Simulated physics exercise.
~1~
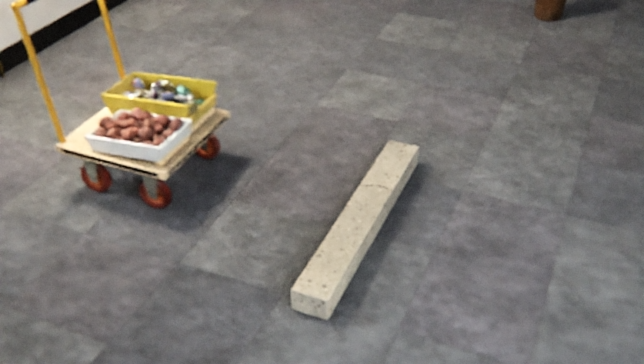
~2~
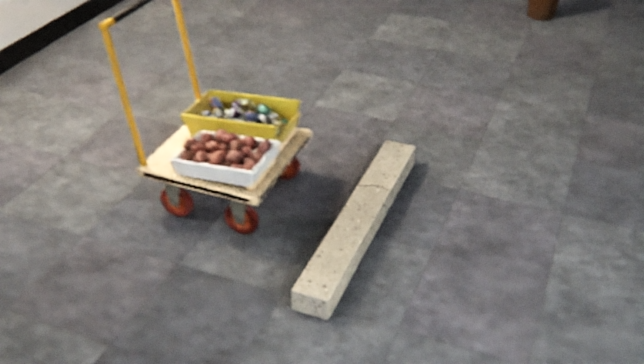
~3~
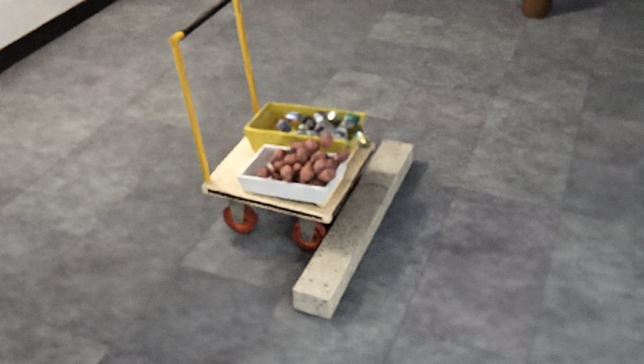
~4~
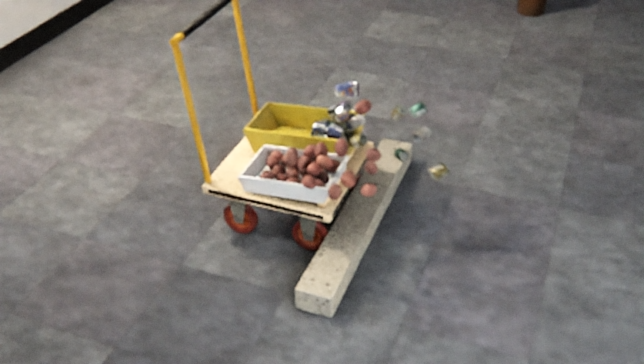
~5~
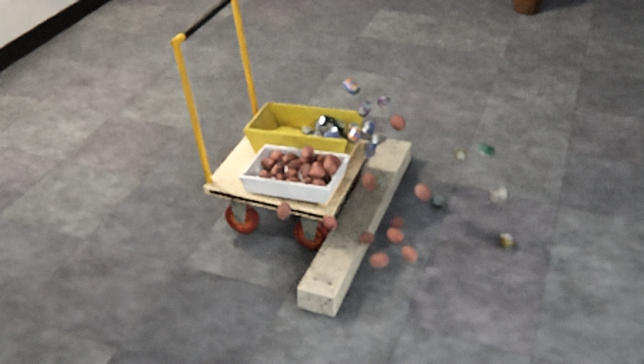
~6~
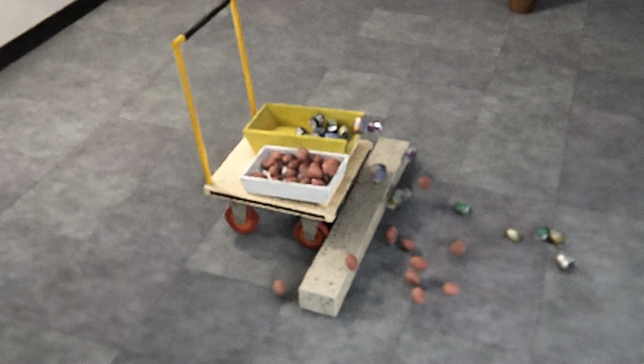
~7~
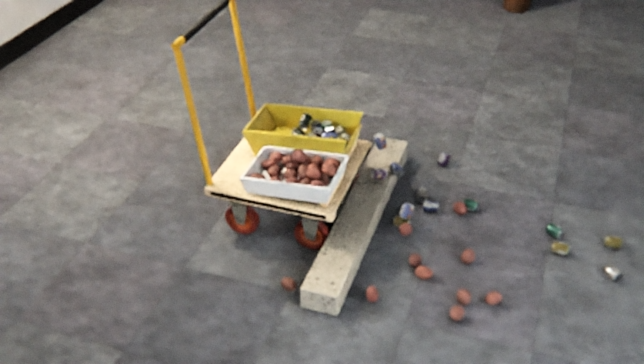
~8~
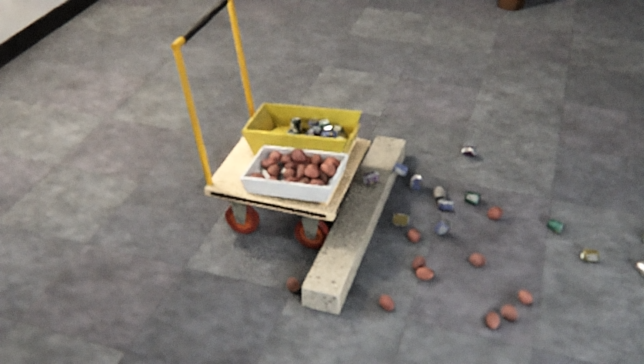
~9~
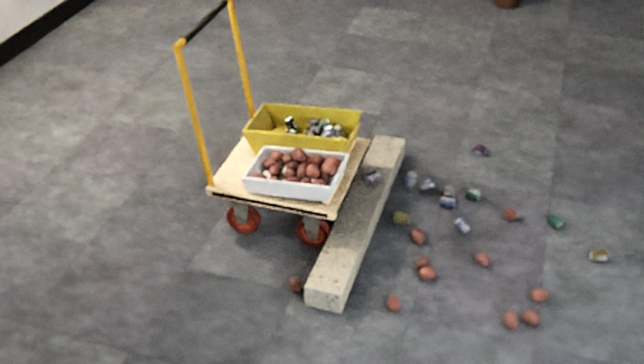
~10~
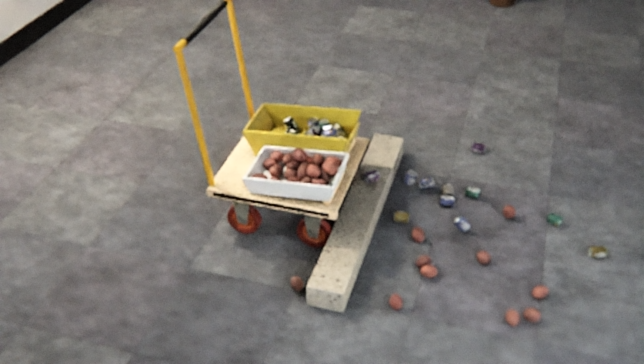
Small cans and red potatoes flew off the front of a yellow-handled trolley when it rolled right and stopped dead against a long stone block, scattering across the grey floor beyond while plenty stayed in the yellow and white totes.
